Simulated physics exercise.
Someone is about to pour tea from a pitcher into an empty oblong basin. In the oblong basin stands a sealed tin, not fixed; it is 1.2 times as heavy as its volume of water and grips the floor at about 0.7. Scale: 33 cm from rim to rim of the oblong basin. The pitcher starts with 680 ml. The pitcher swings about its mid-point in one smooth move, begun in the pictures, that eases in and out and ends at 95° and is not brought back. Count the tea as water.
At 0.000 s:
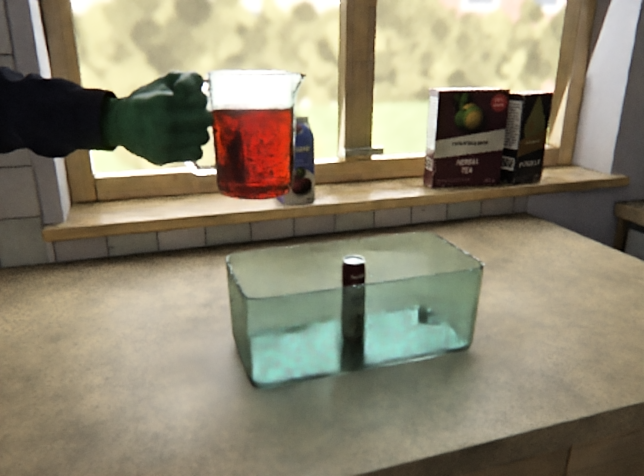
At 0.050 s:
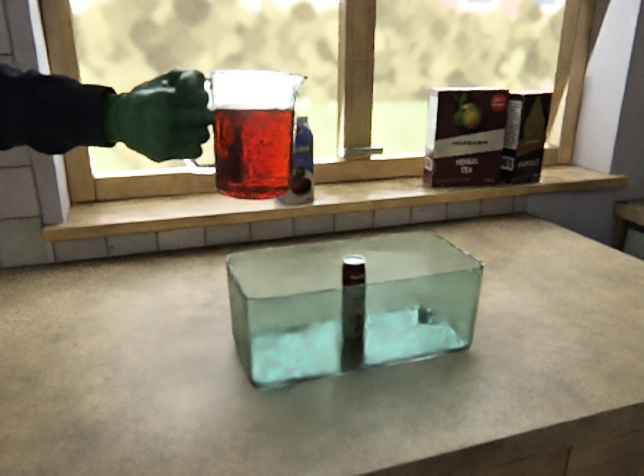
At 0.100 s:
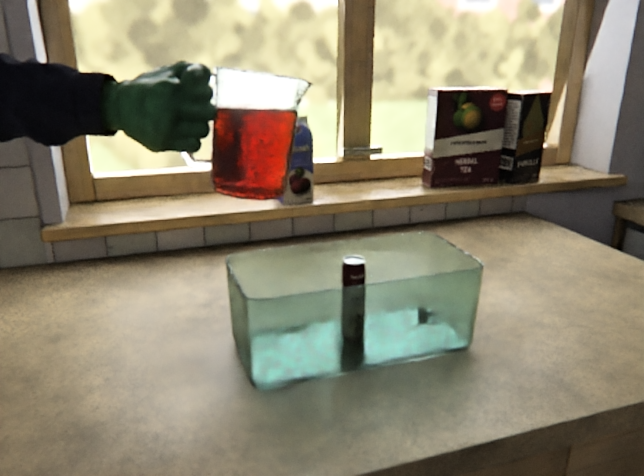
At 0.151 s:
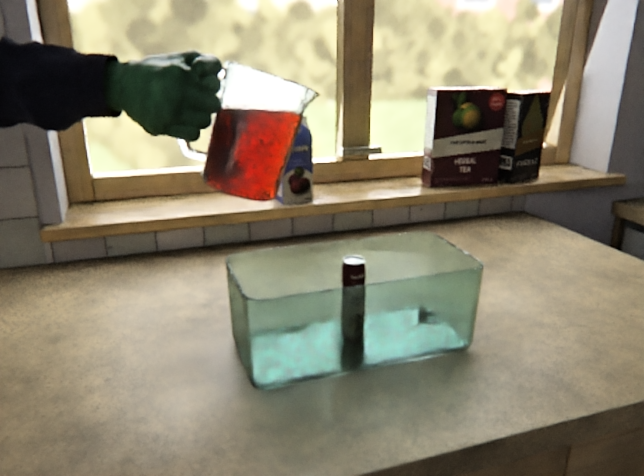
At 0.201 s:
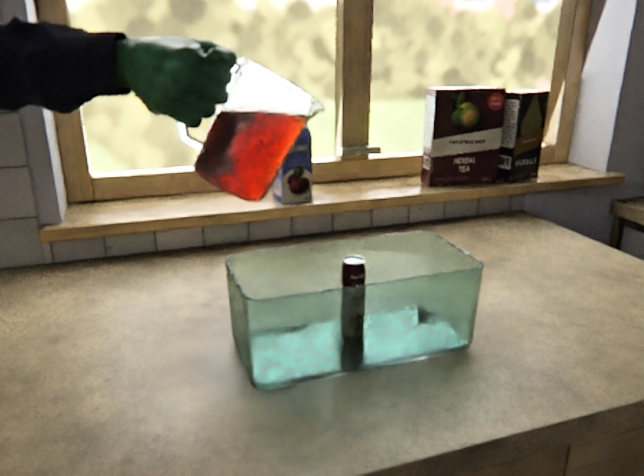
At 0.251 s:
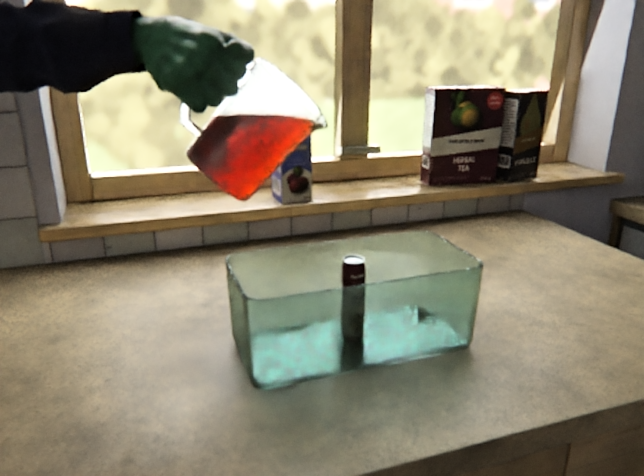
A green-gloved hand in a dark sleeve, at left, holds a clear pitcher of red liquid upright, then tilts it smoothly rightward, the hand rising as the liquid slants inside. Below, an empty greenish glass basin stands on a beige counter with a dark, pale-topped tin by it. The steady, slightly raised view faces a wooden-framed window, its sill holding a carton behind the pitcher and dark boxes at right.
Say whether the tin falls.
The tin remains upright.
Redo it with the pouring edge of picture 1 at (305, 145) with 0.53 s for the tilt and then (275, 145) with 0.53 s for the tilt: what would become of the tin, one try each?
First it goes over; then it stays up.
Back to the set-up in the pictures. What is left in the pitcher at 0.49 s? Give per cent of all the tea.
About 70 per cent.
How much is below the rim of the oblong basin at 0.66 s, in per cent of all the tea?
Some 38 per cent.
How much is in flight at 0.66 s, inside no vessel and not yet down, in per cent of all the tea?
Near 28 in a hundred.
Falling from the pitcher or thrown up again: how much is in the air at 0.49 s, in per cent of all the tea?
Some 28 per cent.
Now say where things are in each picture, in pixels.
In the first frame, tilt 0°; pouring edge (305, 74); surface from (212, 108) to (290, 105); the oblong basin's rim runs from (234, 277) to (457, 249); the tin's top is at (354, 263).
In the second frame, tilt 2°; pouring edge (308, 76); surface from (213, 107) to (290, 105).
In the third frame, tilt 8°; pouring edge (313, 82); surface from (215, 107) to (293, 107).
In the fourth frame, tilt 18°; pouring edge (319, 94); surface from (218, 110) to (298, 109).
In the fifth frame, tilt 30°; pouring edge (325, 109); surface from (213, 128) to (305, 112).
In the sixth frame, tilt 44°; pouring edge (327, 126); surface from (197, 137) to (315, 119).
Then, 0.49 s in, the tilt is 93° and 70 per cent is still to pour; the tin stands where it began.
Then, 0.66 s in, the tilt is 95° and 33 per cent is still to pour; the tin stands where it began.
Then, 0.83 s in, the tilt is 95° and 14 per cent is still to pour; the tin stands where it began.
Then, 1.03 s in, the tilt is 95° and 6 per cent is still to pour; the tin stands where it began.
Finally, the tin stands where it began.
